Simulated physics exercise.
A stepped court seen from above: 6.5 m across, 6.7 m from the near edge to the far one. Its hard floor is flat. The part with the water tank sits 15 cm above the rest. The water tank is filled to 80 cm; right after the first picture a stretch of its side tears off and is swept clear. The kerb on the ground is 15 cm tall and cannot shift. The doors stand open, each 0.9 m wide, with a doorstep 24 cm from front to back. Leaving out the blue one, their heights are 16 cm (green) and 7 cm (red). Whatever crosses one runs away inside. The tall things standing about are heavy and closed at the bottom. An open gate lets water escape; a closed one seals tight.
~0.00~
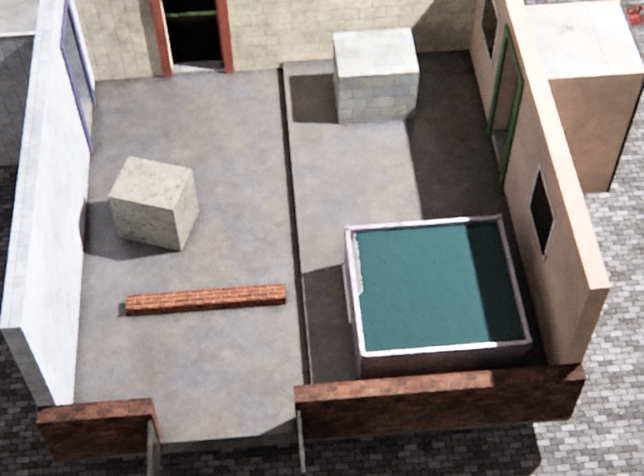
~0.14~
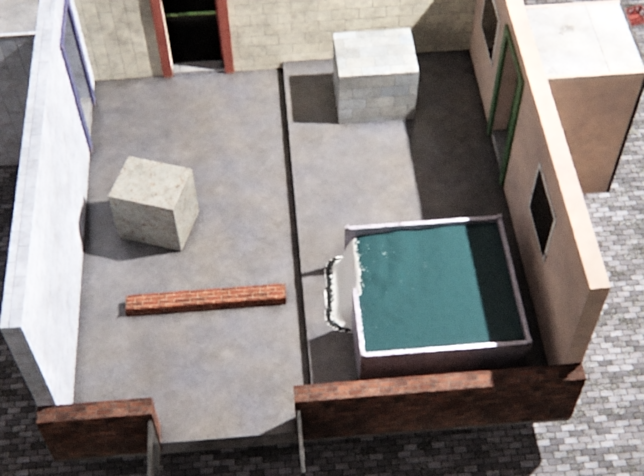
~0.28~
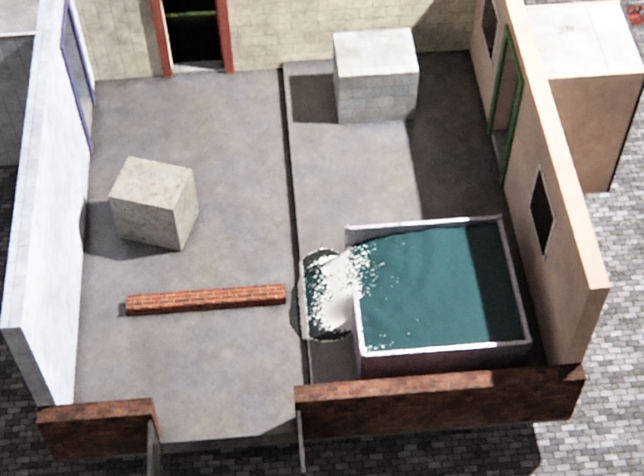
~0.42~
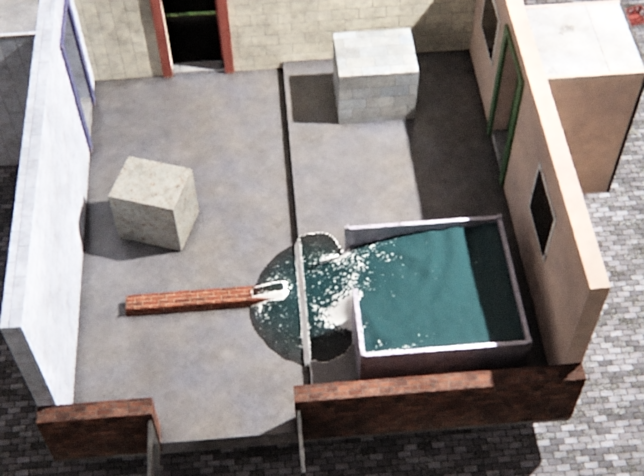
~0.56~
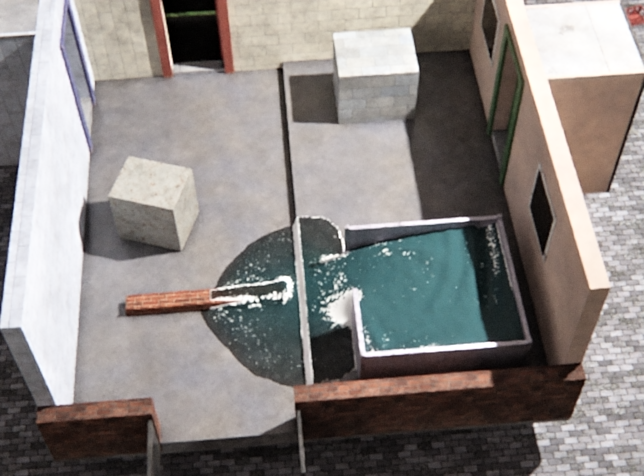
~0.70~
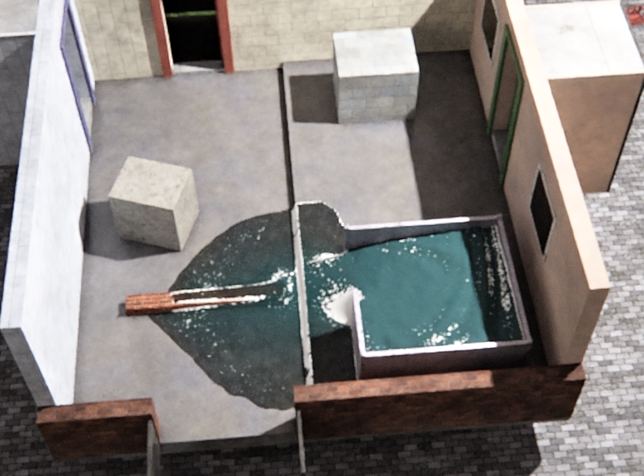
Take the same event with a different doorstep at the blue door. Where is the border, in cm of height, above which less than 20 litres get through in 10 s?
Some 12.5 cm above the ground.
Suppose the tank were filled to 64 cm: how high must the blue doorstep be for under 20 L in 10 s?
About 8.5 cm.
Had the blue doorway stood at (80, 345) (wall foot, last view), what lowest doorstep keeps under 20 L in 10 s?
About 27 cm.
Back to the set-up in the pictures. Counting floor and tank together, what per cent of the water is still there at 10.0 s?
Roughly 78 in a hundred.
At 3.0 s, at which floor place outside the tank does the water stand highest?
Around (129, 348).
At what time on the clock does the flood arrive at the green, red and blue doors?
Arrival: Green not in the 10 s, red 2.4 s, blue 2.4 s.
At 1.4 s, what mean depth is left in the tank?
Some 56 cm.
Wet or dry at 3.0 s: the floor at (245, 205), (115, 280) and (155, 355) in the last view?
In turn: Under water, wet, flooded.
After 1.4 s water covers 35 % of the floor, deepest (44 cm) near (340, 284); it has not reached the blue door.
After 3.0 s water covers 55 % of the floor, deepest (36 cm) near (129, 348); 5 cm at the blue door, 0 litres in over its 22 cm doorstep.
After 10.0 s water covers 55 % of the floor, deepest (18 cm) near (133, 209); 14 cm at the blue door, 0 litres in over its 22 cm doorstep.
At the blue door as built, the water arrived by 2.5 s and peaked near 19 cm at 8.8 s.
With a doorstep of 10.5 cm, 41 litres would have come in within the 10 s; with 14 cm, 12 litres. So under 20 litres takes about 12.5 cm.
